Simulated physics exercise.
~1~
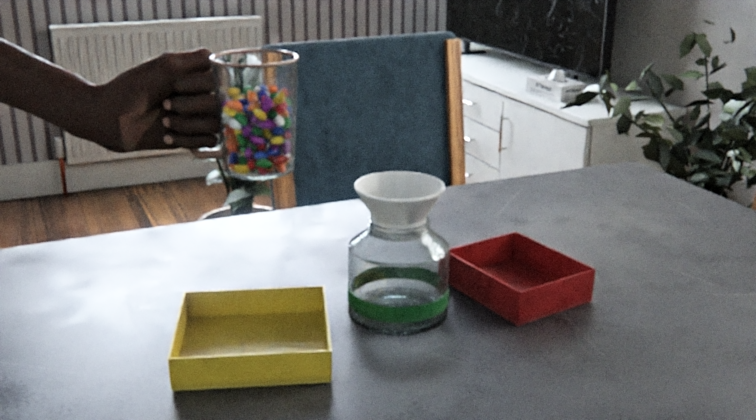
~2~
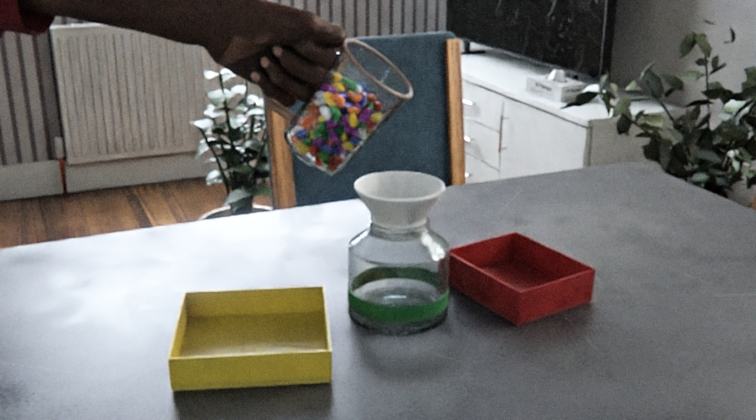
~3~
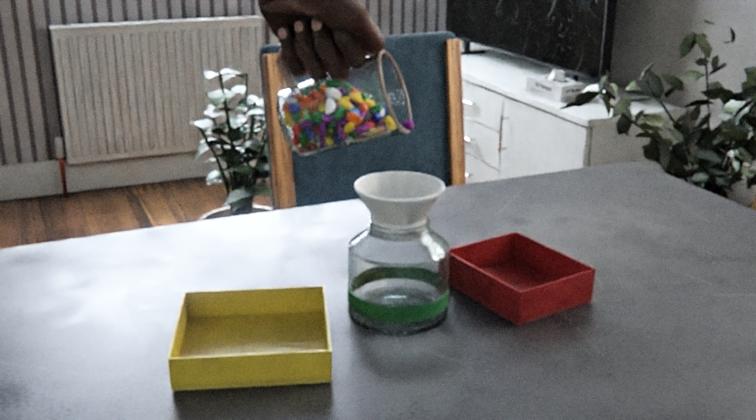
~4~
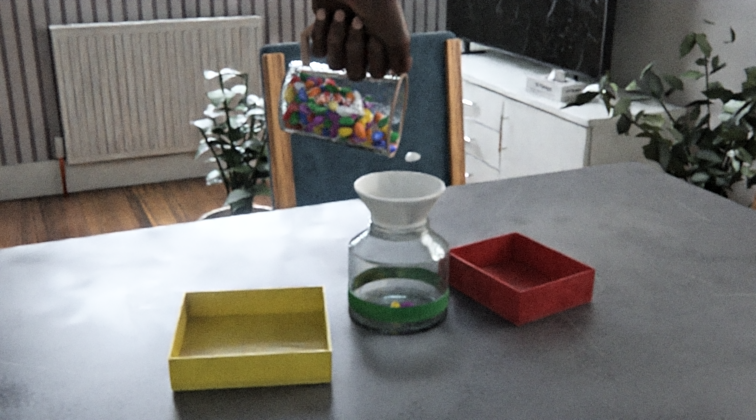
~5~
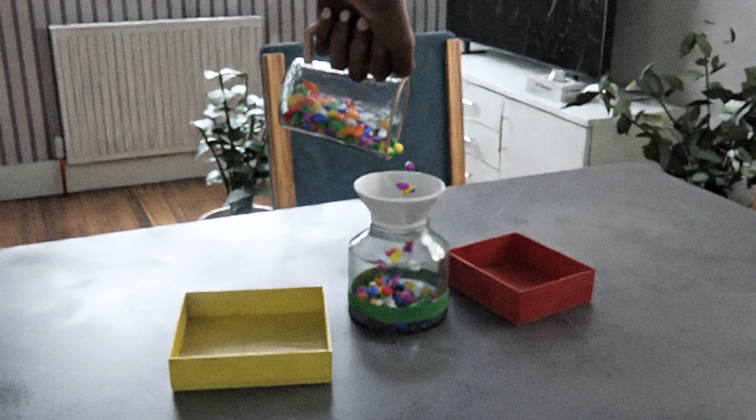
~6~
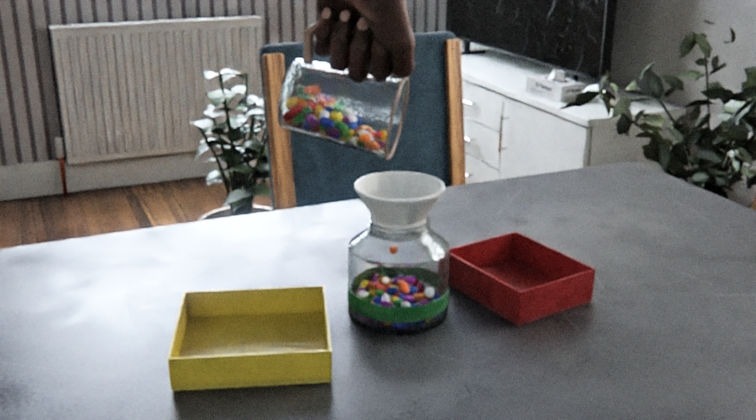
At the start, a hand holds up a clear cup of colourful jelly beans above a grey table, where a glass jar with a green band and a white funnel stands between a yellow tin and a red tin. The hand moves the cup right and tilts it towards the funnel. The cup turns onto its side over the jar, and the beans slide towards its rim. Tipped further, it lets beans fall through the funnel into the jar, where they pile up. The stream dies away, leaving about half the beans in the tilted cup and both tins empty.
